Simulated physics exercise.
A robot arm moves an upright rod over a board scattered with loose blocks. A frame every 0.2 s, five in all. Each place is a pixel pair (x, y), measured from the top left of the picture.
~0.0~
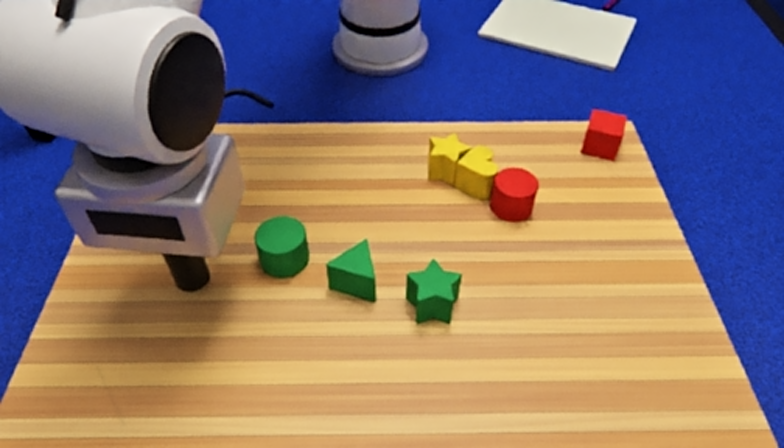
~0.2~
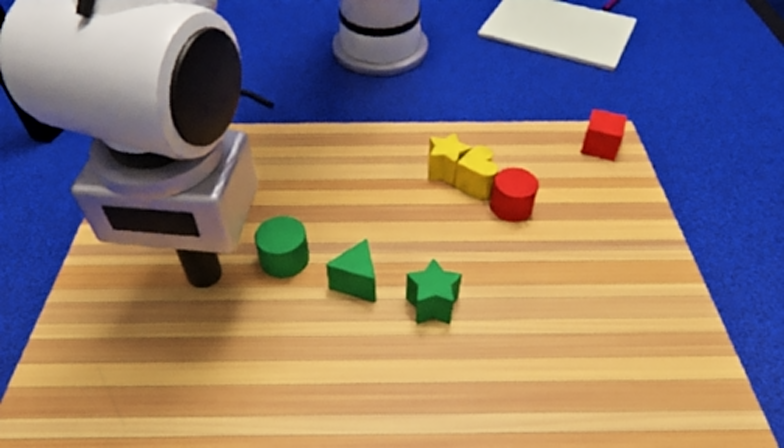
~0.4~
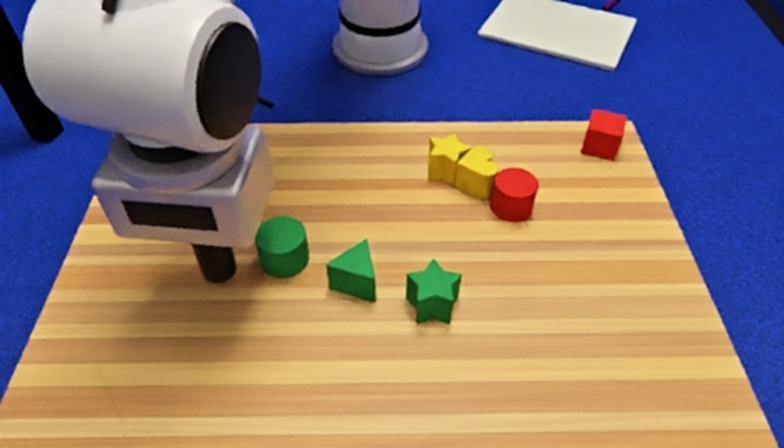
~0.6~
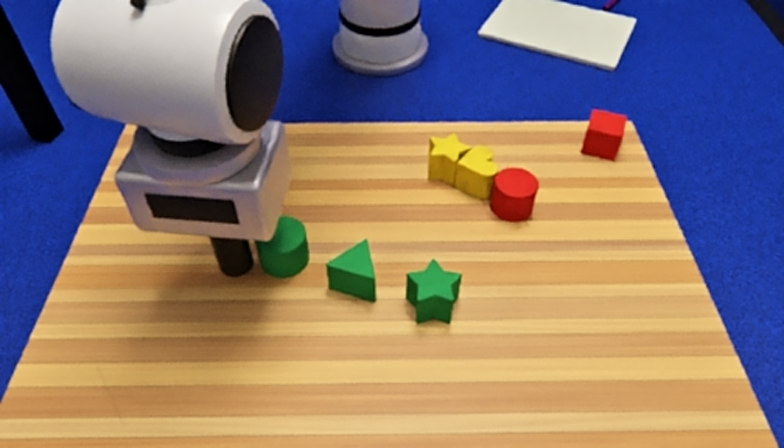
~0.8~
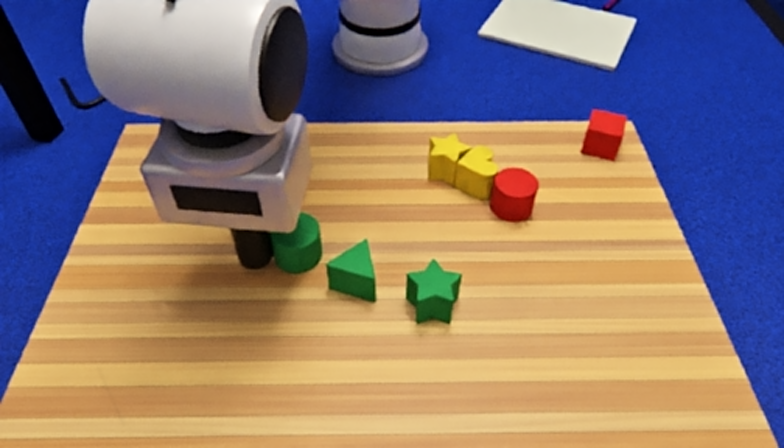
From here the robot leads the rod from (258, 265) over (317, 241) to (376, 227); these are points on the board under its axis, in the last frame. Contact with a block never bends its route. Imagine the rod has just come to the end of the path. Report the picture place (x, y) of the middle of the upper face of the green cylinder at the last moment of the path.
The spot you're after is about (414, 211) in the image.
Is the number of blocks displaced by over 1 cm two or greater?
The answer is no.
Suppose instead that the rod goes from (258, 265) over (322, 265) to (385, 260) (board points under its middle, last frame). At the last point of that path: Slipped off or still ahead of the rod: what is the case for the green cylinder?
Most likely the green cylinder slides off.
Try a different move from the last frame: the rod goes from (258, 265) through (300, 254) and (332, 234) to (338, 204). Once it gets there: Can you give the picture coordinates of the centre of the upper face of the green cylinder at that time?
At pixel (373, 204).
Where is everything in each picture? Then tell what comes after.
The first frame shows rod tip (193, 278); block tops, green cylinder (280, 234); green triangle (356, 259).
The second frame shows rod (205, 275); blocks unchanged.
The third frame shows rod (220, 270); blocks unchanged.
The fourth frame shows rod (237, 264); blocks unchanged.
The fifth frame shows rod (256, 257); green cylinder (294, 229); green triangle (356, 259).
What follows on the original path. One third of the way, rod (297, 239); green cylinder (336, 218).
Two thirds of the way, rod (337, 227); green cylinder (376, 212).
At the end, rod (376, 219); green cylinder (414, 211); green triangle in place.
